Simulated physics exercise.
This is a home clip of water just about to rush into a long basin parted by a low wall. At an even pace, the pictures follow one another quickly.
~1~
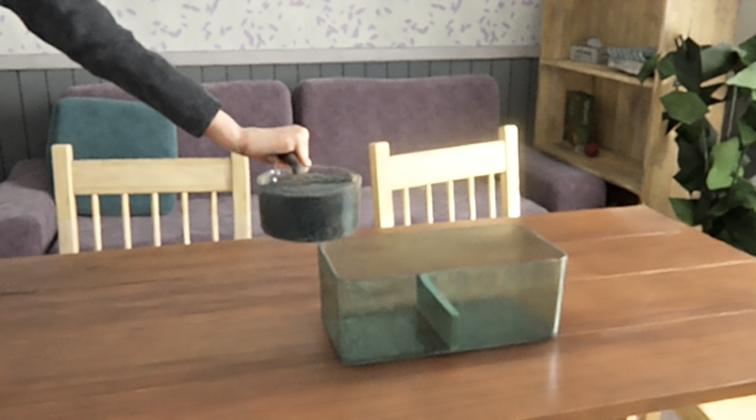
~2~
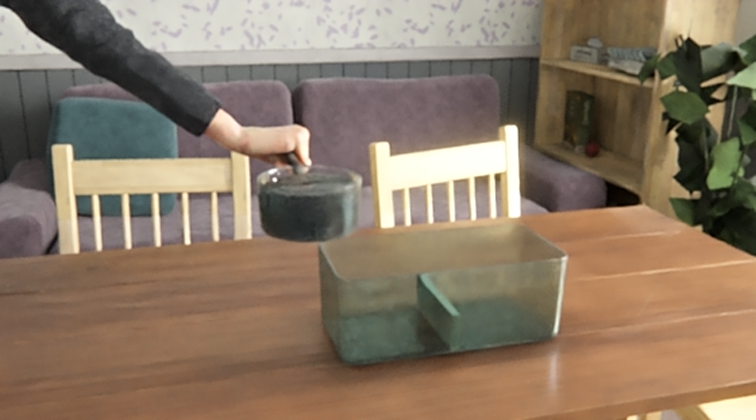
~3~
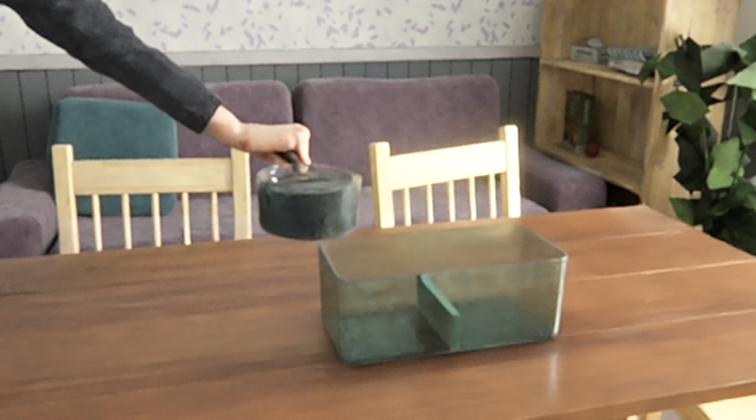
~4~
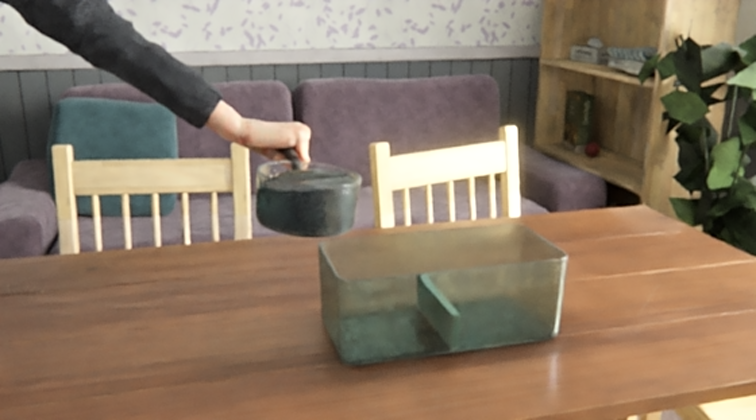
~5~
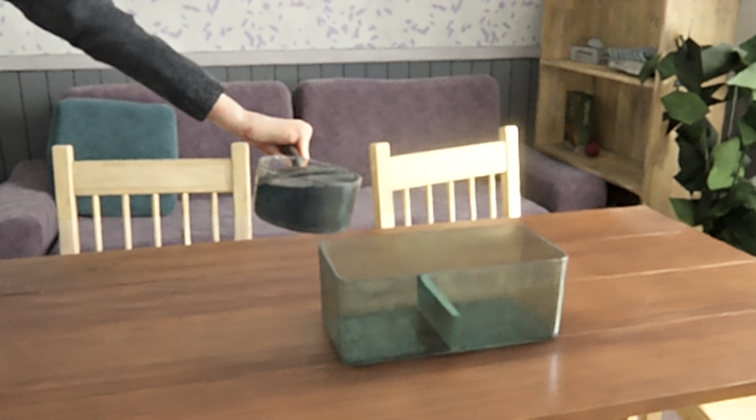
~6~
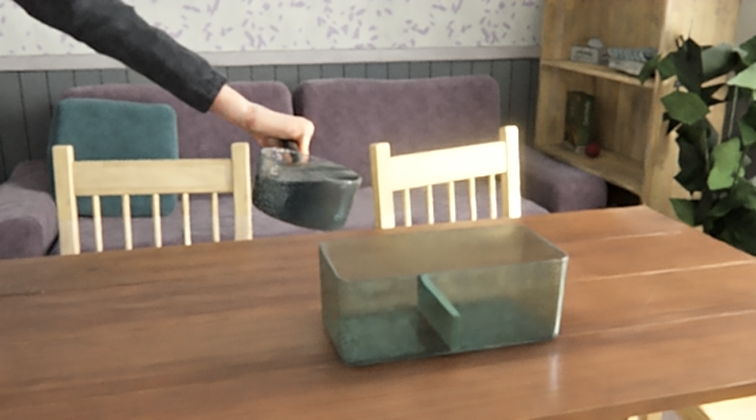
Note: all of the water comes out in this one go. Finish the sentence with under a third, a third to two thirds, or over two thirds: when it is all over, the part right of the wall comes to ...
When it is all over, the part right of the wall comes to a third to two thirds.
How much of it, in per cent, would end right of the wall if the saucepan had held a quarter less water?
Roughly 35 in a hundred.
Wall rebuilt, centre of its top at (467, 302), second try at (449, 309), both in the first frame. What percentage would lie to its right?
I'd expect near 15 percent the first time and near 35 percent the next.
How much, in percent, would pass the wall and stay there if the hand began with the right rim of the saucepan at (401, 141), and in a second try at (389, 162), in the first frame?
90 %, 90 %.
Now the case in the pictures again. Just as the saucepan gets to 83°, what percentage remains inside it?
It still holds close to 40 per cent at that lean.
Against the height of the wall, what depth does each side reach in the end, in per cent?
30 per cent left, 30 per cent right.
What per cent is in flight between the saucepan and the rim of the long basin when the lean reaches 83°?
Something like 45 per cent of it.
A moment on, the saucepan is tipped on its side and 42 per cent is still to pour, 14 is left of the wall and 0 right of it.
Next, the saucepan is tipped right over and 2 per cent is still to pour, 37 is left of the wall and 51 right of it.
Then the saucepan is tipped right over and 0 per cent is still to pour, 49 is left of the wall and 49 right of it.
Later the saucepan is tipped right over and 0 per cent is still to pour, 49 is left of the wall and 49 right of it.
In the end 49 per cent lies left of the wall, 49 right of it and 2 outside.
